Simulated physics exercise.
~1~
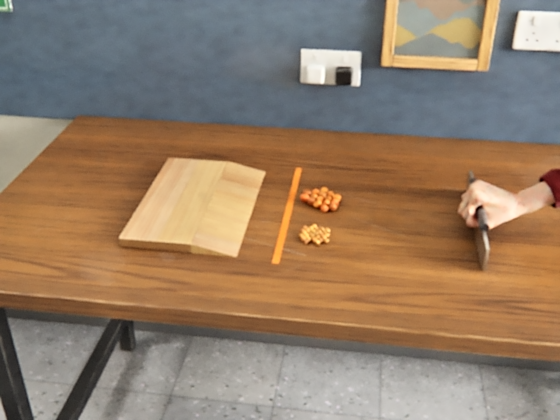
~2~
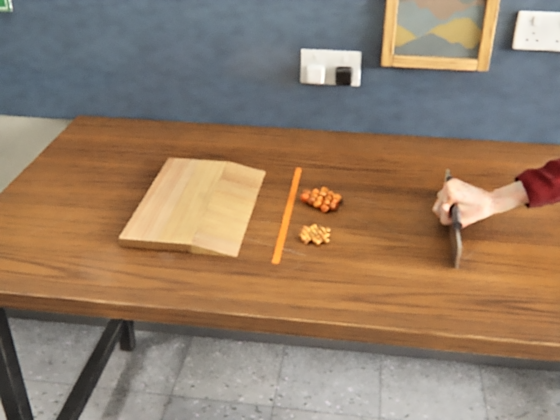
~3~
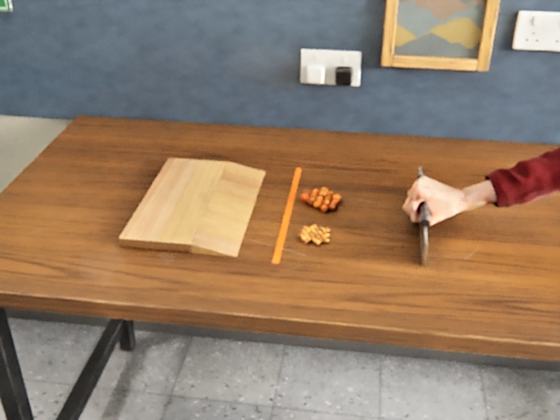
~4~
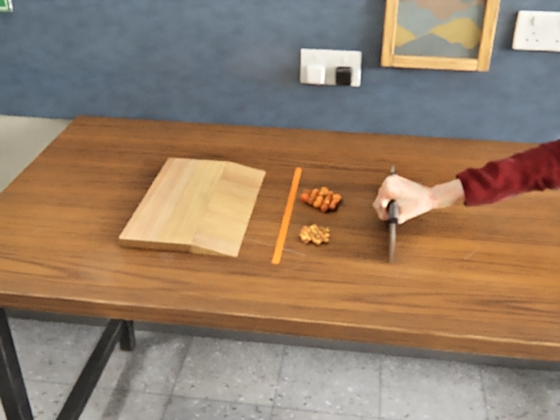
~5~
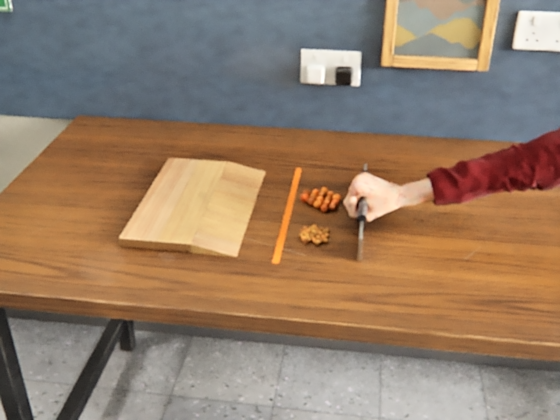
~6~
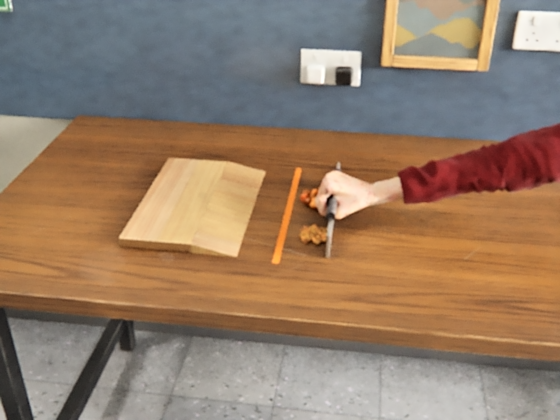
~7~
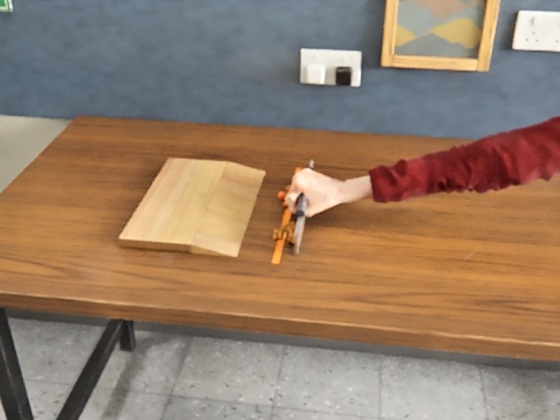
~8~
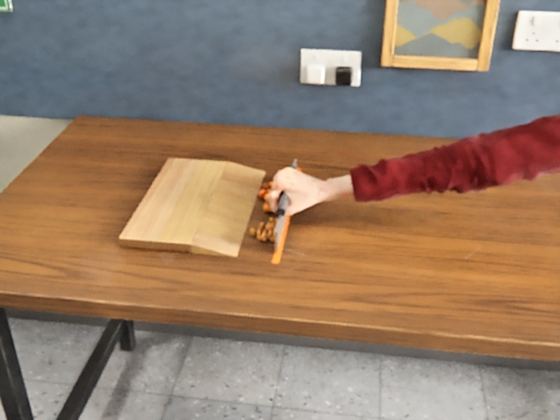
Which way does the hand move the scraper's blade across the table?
The blade moves to the left, toward the orange tape and the wooden ramp.
